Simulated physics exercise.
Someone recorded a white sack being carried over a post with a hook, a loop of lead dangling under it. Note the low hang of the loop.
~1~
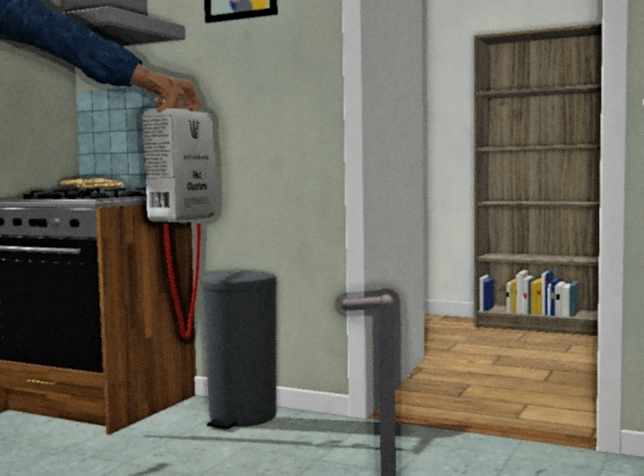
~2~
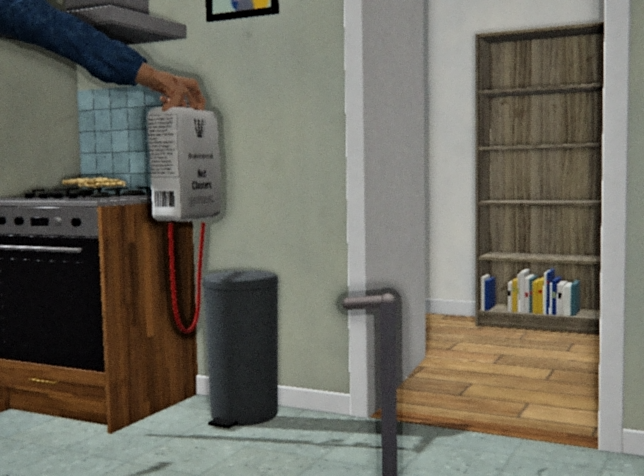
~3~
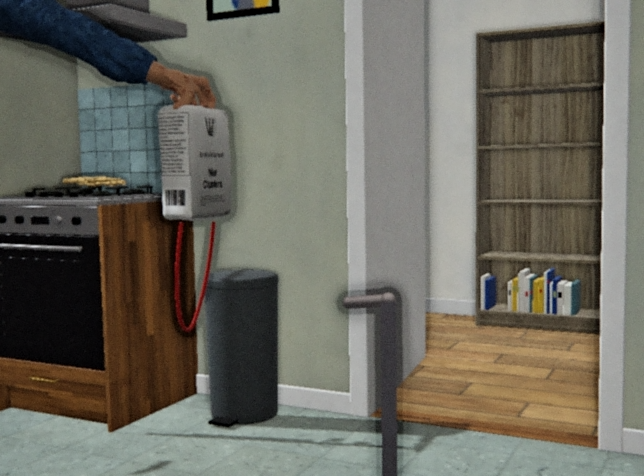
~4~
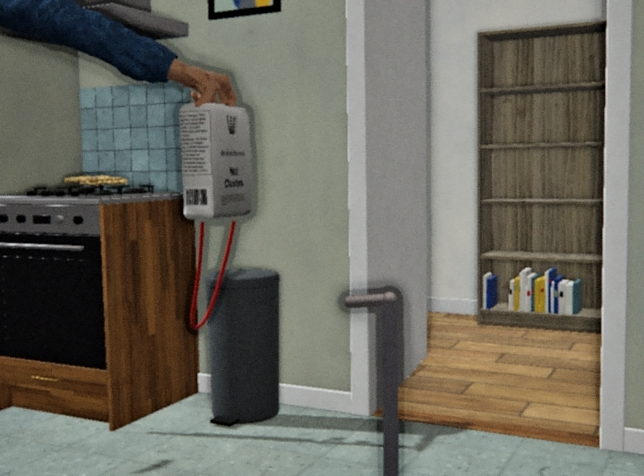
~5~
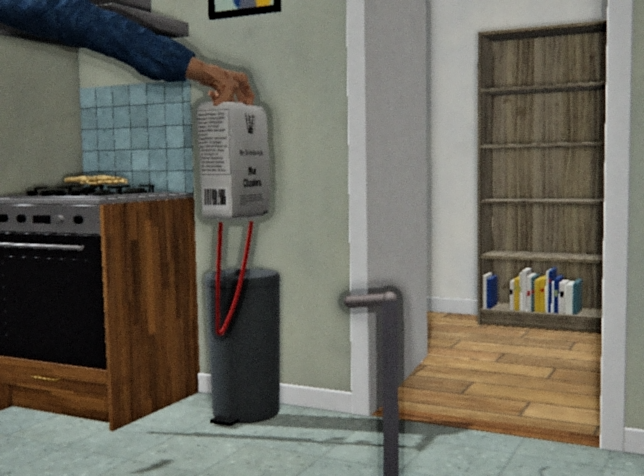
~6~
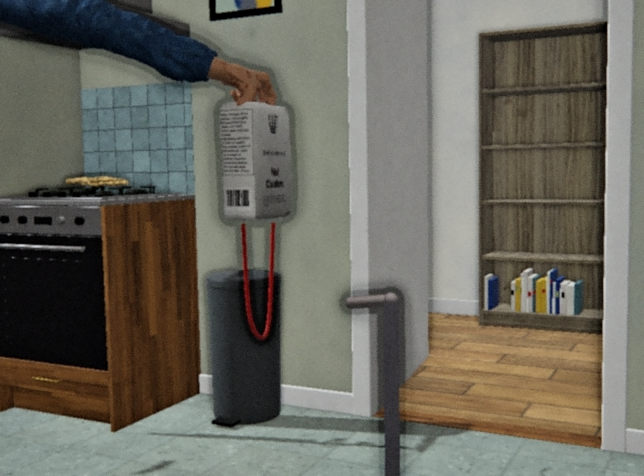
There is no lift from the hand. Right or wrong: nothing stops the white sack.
Wrong.
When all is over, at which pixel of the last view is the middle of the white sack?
Resting spot: Roughly (480, 158).
Then, 0.60 s on from there, sack over the post near (356, 160).
Then, 1.12 s on from there, sack past the post near (452, 158).
In the end, sack past the post near (480, 158); loop tight round the post, hand stopped. The white sack gets caught.
